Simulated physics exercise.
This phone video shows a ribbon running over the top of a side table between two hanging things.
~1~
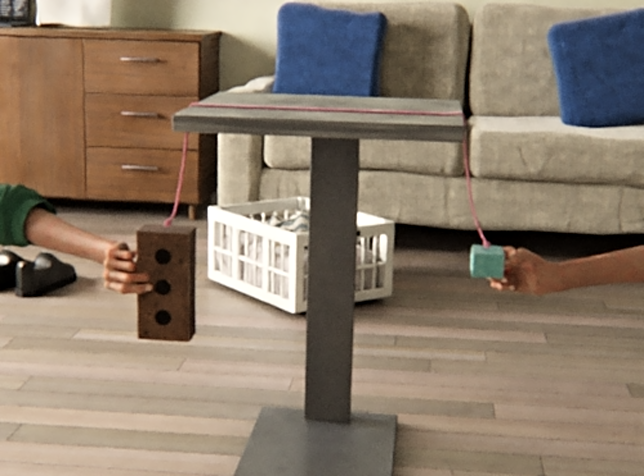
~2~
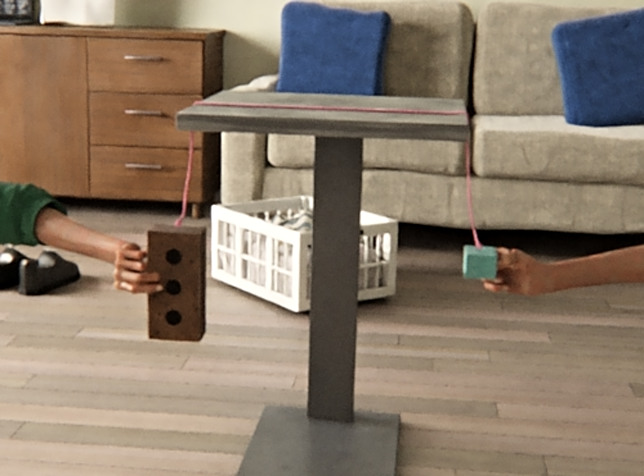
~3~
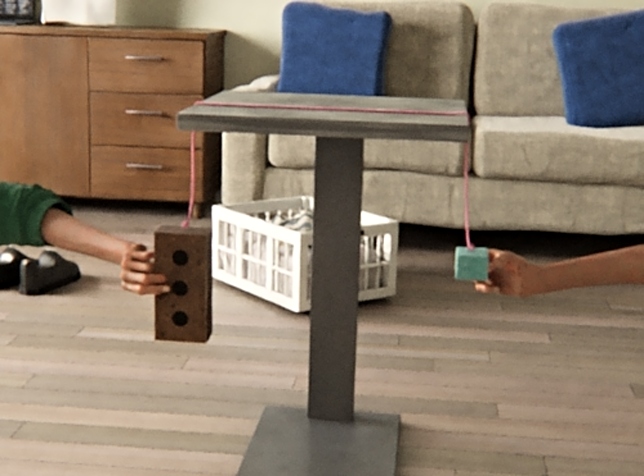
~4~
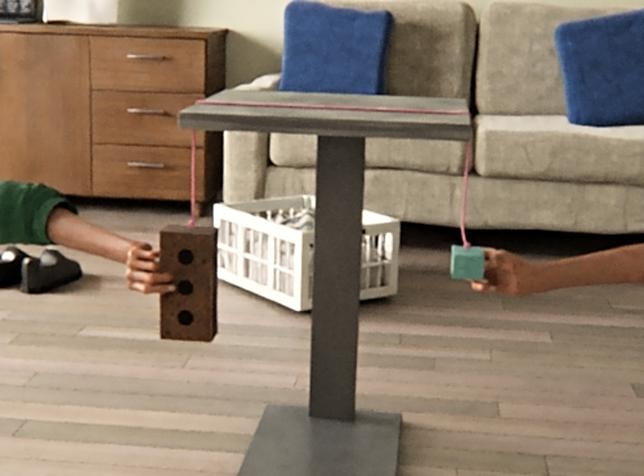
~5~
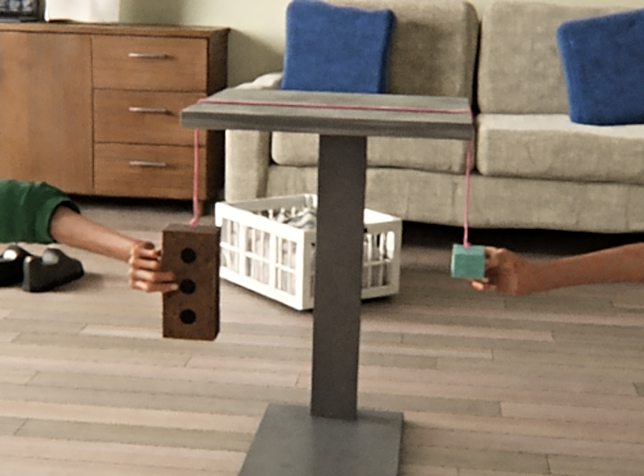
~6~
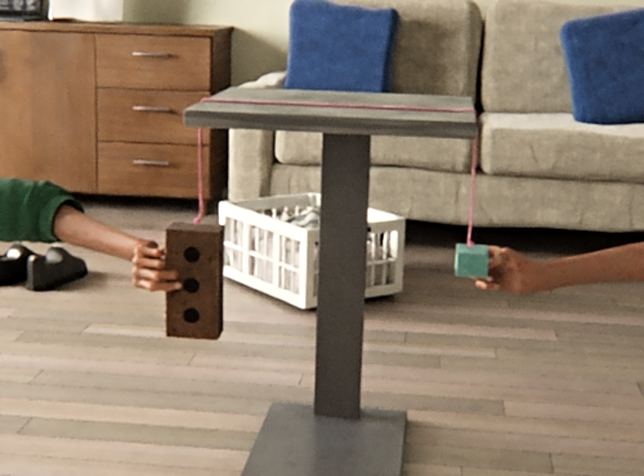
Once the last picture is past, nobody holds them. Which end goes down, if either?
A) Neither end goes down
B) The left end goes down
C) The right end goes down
Option B: The left end goes down.
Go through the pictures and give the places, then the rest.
In the first picture, left brick (167, 283); right block (487, 262); ribbon over the top (329, 110).
In the second picture, left brick (177, 283); right block (480, 262).
In the third picture, left brick (184, 284); right block (472, 264).
In the fourth picture, left brick (189, 284); right block (468, 263).
In the fifth picture, left brick (191, 282); right block (468, 262).
In the sixth picture, left brick (195, 281); right block (472, 261); ribbon over the top (340, 106).
Then, 0.72 s past the final frame, left brick down on the floor near (199, 408); right block pulled up onto the top.
Then, 1.24 s past the final frame, left brick down on the floor near (200, 408); right block down on the floor.
When it is over, left brick down on the floor near (200, 408); right block down on the floor. The ribbon goes down on the left.
